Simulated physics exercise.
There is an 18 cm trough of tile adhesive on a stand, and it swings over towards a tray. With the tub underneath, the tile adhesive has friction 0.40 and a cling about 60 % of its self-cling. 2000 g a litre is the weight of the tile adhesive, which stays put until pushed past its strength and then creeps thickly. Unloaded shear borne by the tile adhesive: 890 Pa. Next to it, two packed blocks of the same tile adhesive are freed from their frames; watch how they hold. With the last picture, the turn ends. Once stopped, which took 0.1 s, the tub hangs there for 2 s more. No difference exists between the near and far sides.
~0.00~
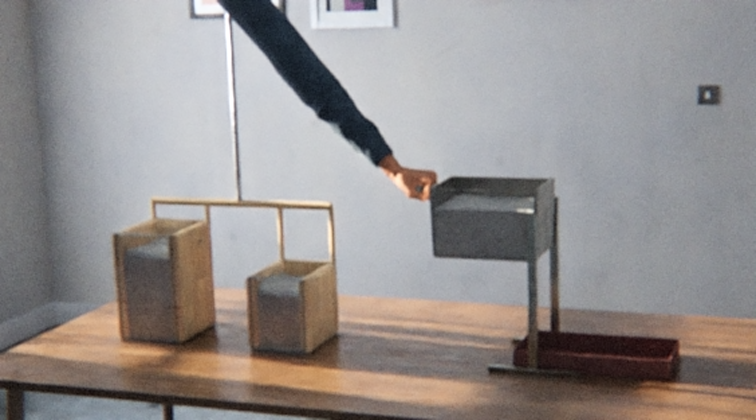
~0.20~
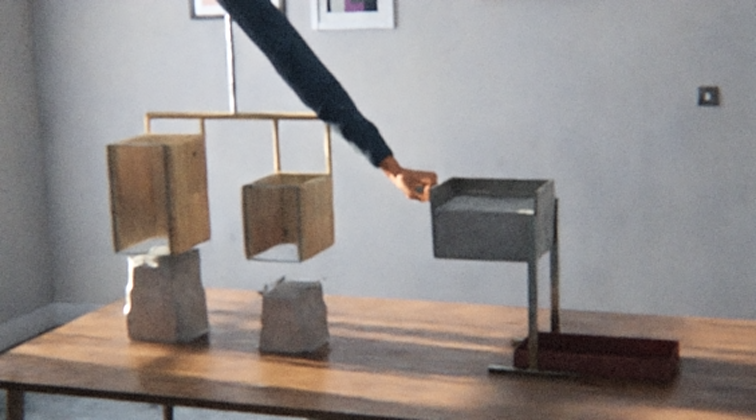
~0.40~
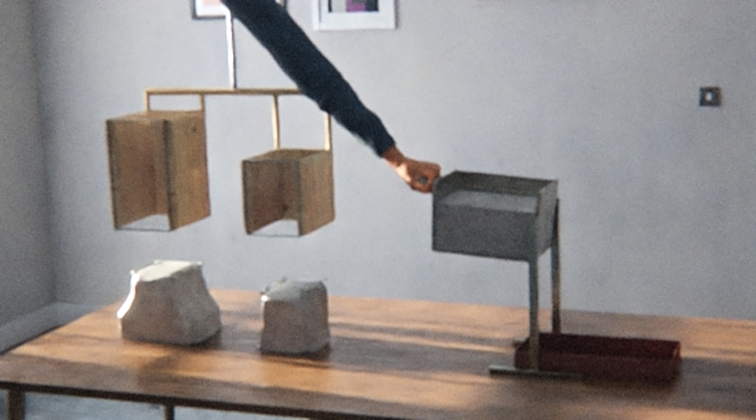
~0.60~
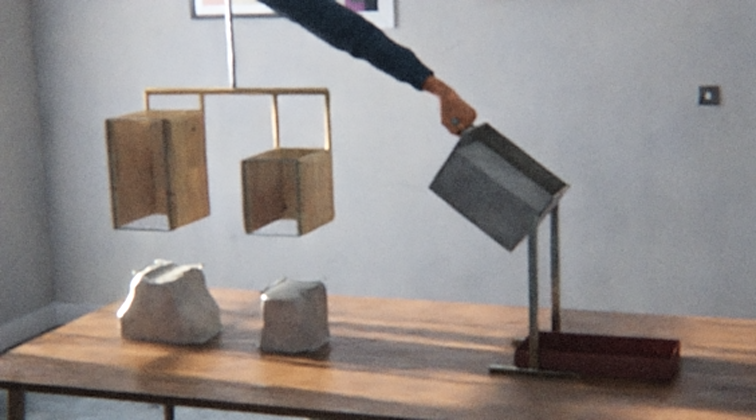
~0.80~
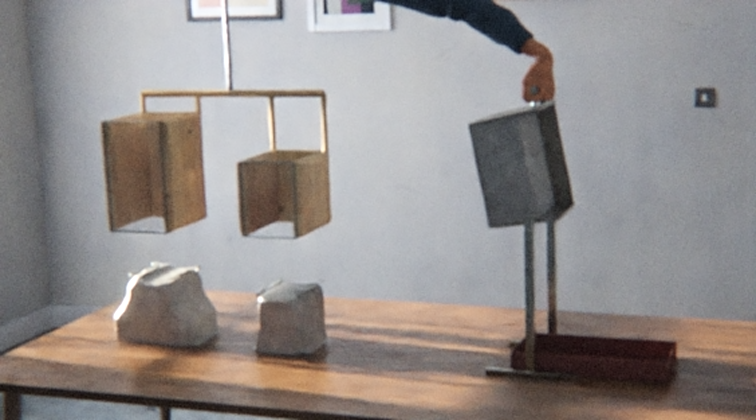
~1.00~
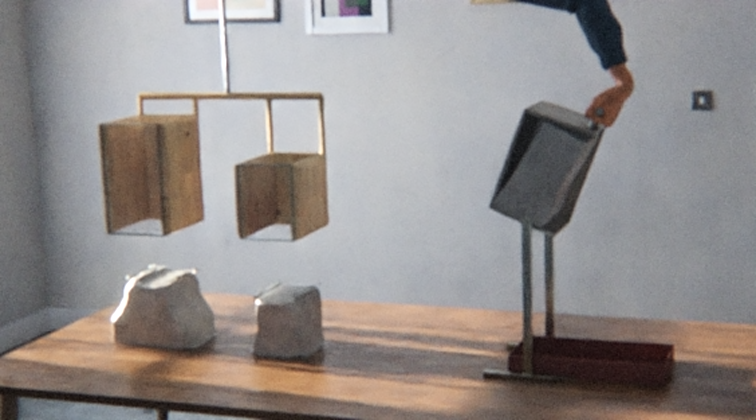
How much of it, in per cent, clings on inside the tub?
I would say close to 7 percent.
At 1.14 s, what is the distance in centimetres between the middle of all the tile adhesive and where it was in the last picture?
Around 11 cm.
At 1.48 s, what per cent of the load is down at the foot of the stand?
I'd say about 70 per cent of it.
By 1.14 s, the tub is at 111 degrees and holds 46 %.
By 1.31 s, the tub is at 111 degrees and holds 20 %.
By 1.48 s, the tub is at 111 degrees and holds 7 %.
By 1.65 s, the tub is at 111 degrees and holds 7 %.
By 3.00 s, at the end, the tub is at 111 degrees and holds 7 %.
